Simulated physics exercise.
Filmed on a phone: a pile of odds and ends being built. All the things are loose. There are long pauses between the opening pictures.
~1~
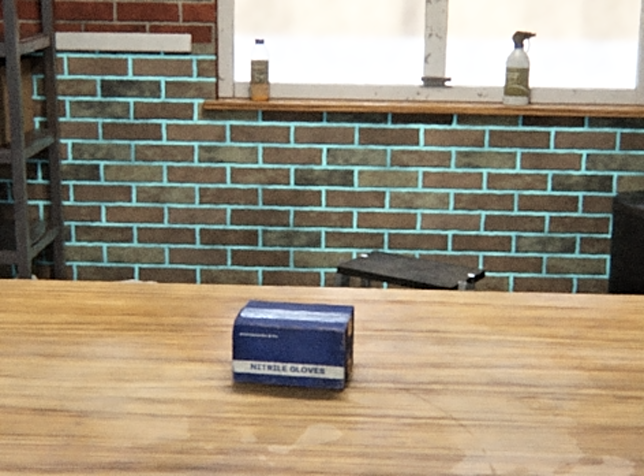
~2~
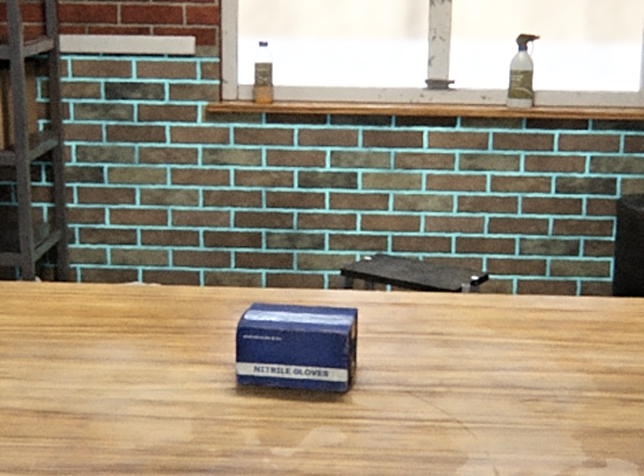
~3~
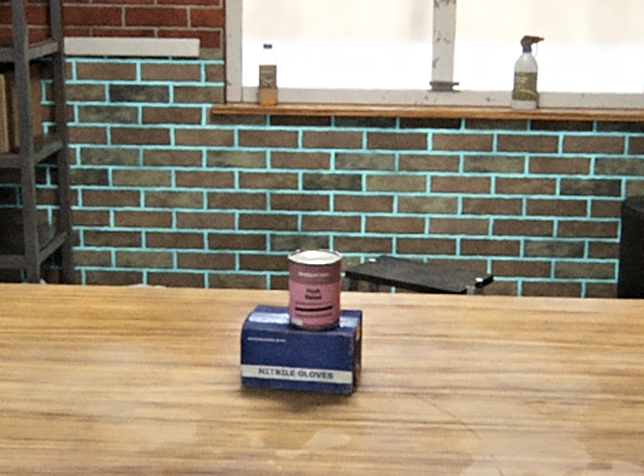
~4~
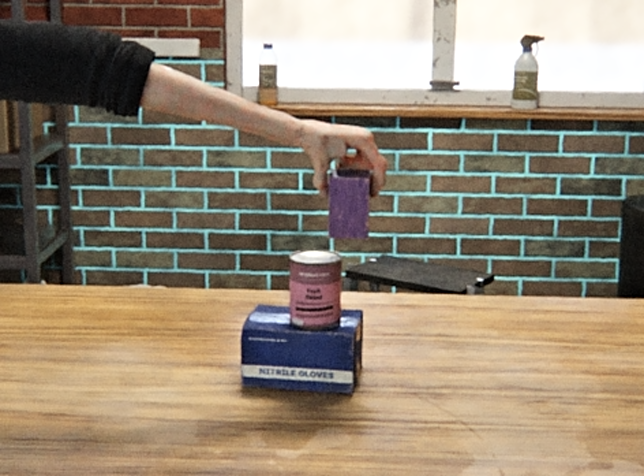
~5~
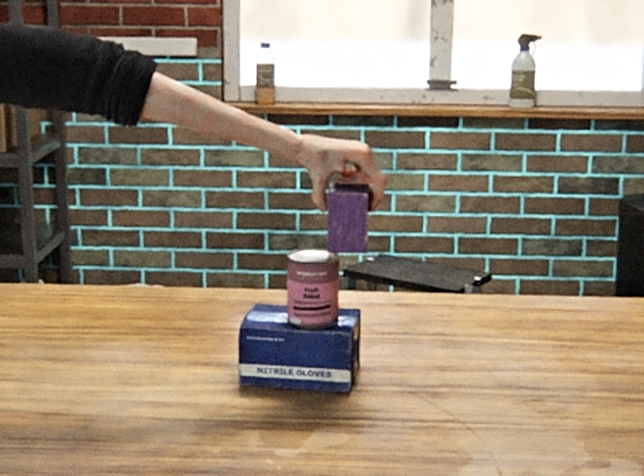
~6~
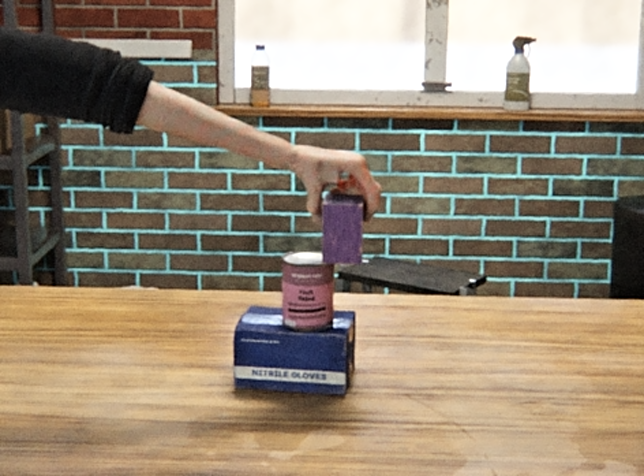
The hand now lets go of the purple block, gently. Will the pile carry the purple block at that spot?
In the end the pile loses its balance.
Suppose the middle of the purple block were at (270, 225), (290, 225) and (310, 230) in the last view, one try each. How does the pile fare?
First, it loses its balance; second, it keeps its balance; third, it stays up.
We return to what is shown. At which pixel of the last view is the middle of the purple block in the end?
Around (507, 367).
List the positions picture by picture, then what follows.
In the first frame, the last thing is not in view yet.
In the second frame, the last thing is not in view yet.
In the third frame, the last thing is not in view yet; pink tin (315, 289).
The fourth frame shows coming down; purple block (350, 203); pink tin (316, 289).
The fifth frame shows coming down; purple block (348, 217); pink tin (313, 288).
The sixth frame shows set down, still held; purple block (343, 228); pink tin (308, 291).
Then, 0.40 s after the last picture, purple block now fallen.
Then, 0.50 s after the last picture, things are still on the move.
At rest, fallen, purple block; the other 2 in place. Seen from the same camera at the end, purple block near (507, 367). The pile comes apart.
